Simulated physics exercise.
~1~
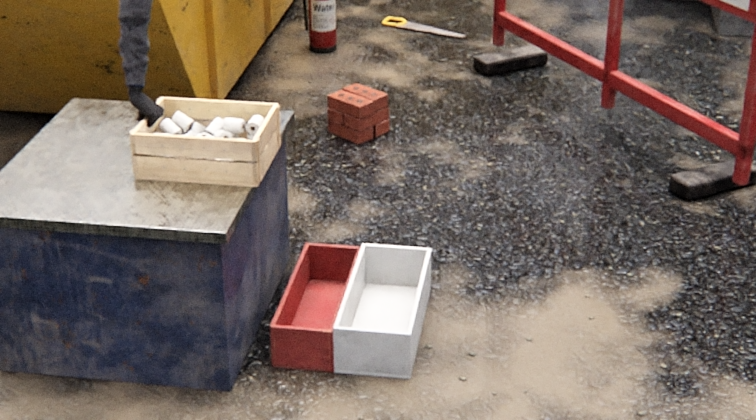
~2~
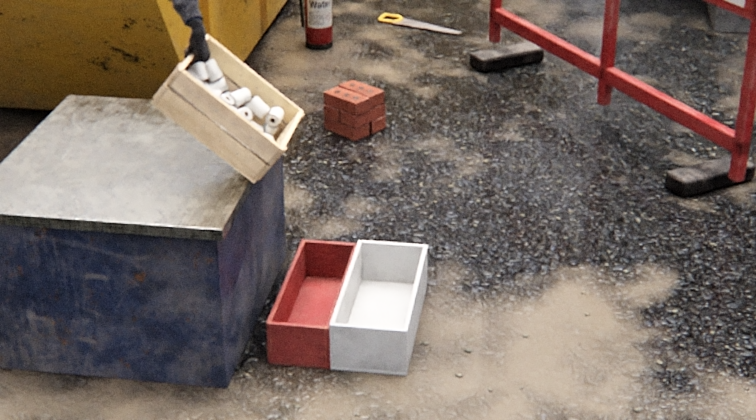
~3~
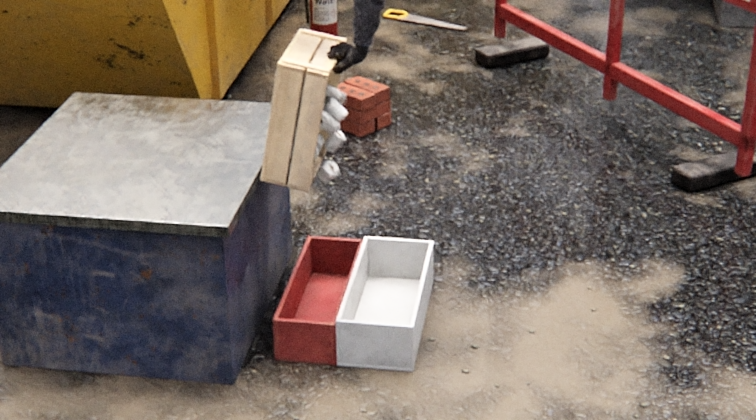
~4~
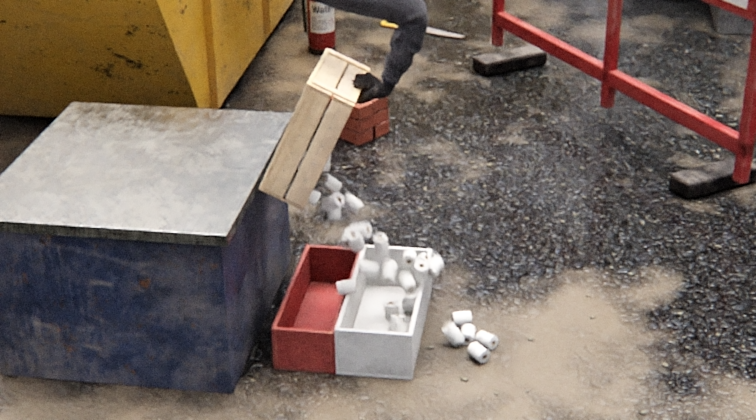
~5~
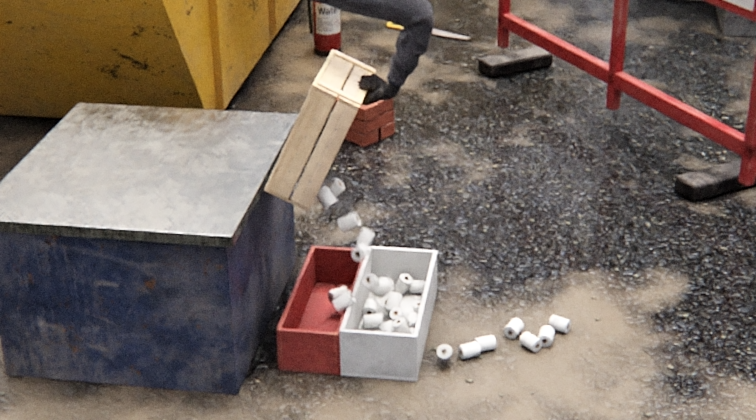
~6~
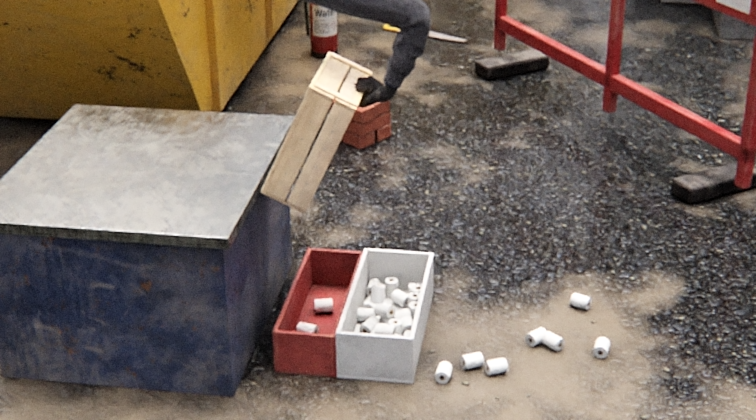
Building site, a gloved hand tipping white rolls from a wooden tote, most landing in a white bin, others in red tote and beyond.
